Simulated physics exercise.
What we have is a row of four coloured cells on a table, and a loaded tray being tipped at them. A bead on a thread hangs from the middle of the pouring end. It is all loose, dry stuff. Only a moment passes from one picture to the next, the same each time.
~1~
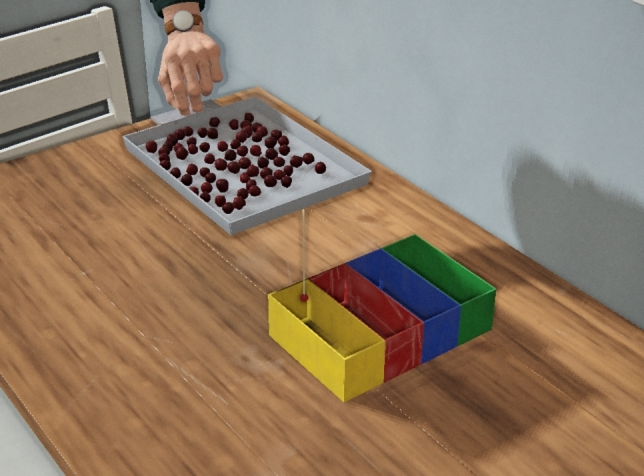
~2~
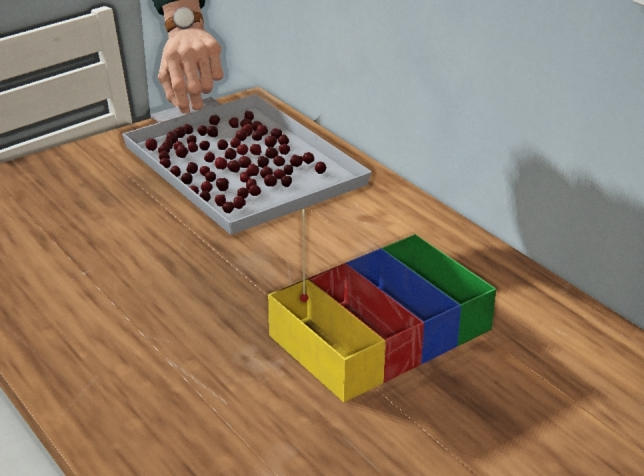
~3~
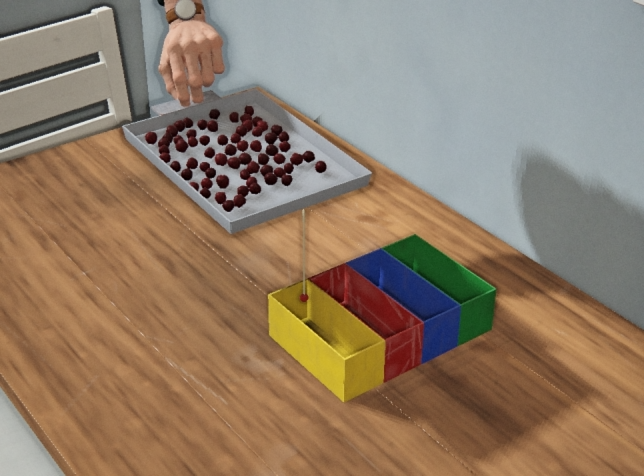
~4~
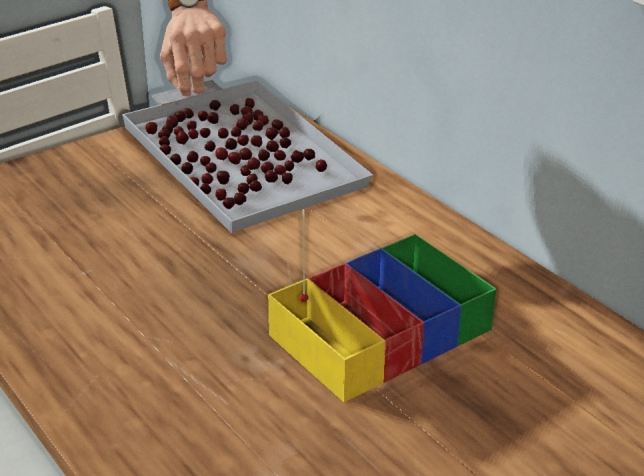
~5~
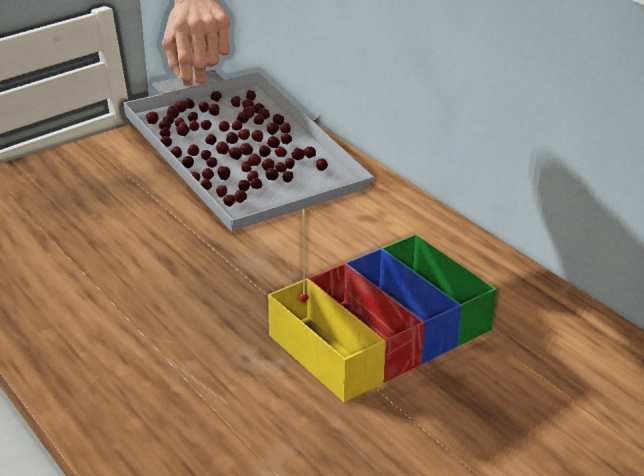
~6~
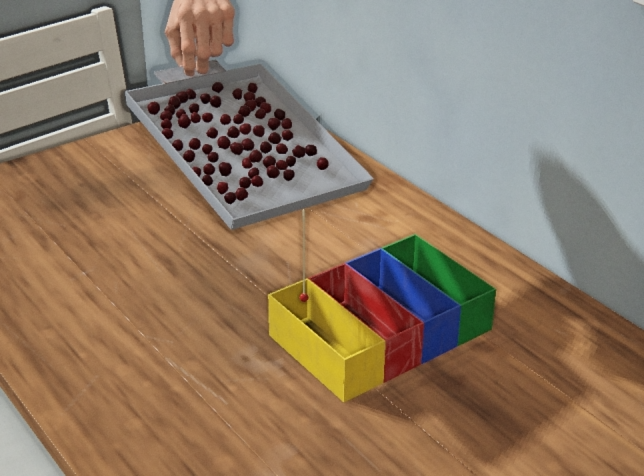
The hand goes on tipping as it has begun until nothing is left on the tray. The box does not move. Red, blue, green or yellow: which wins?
Most goes to the red cell.
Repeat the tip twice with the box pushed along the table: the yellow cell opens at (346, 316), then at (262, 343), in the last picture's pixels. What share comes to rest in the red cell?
About 40 and 20 per cent.
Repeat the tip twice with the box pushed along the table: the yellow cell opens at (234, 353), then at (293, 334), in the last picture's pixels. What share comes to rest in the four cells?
Near 70 % and 100 %.
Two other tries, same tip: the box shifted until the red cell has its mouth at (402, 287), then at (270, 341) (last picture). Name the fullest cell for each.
The first try: The yellow cell. The second: The green cell.
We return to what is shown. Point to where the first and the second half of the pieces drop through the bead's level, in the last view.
Early half (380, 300), late half (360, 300).
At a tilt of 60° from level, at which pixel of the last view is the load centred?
Around (318, 170).
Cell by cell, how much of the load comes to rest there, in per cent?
About: Yellow cell 30, red cell 50, blue cell 10, green cell 0 per cent.
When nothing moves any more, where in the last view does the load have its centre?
Near (368, 349).
Just after the last frame, tray tipped steeply; almost all on the tray; about a tenth falling or outside the box.
A moment on, tray tipped right over; almost all on the tray; about a tenth in the red cell; just a few falling or outside the box.
Further on, tray tipped past a quarter turn; roughly half in the red cell; roughly a quarter in the yellow cell; about a tenth in the blue cell; about a tenth falling or outside the box.
When it is over, tray tipped past a quarter turn; roughly half in the red cell; roughly a quarter in the yellow cell; about a tenth in the blue cell; not one in the green cell; about a tenth outside the box.
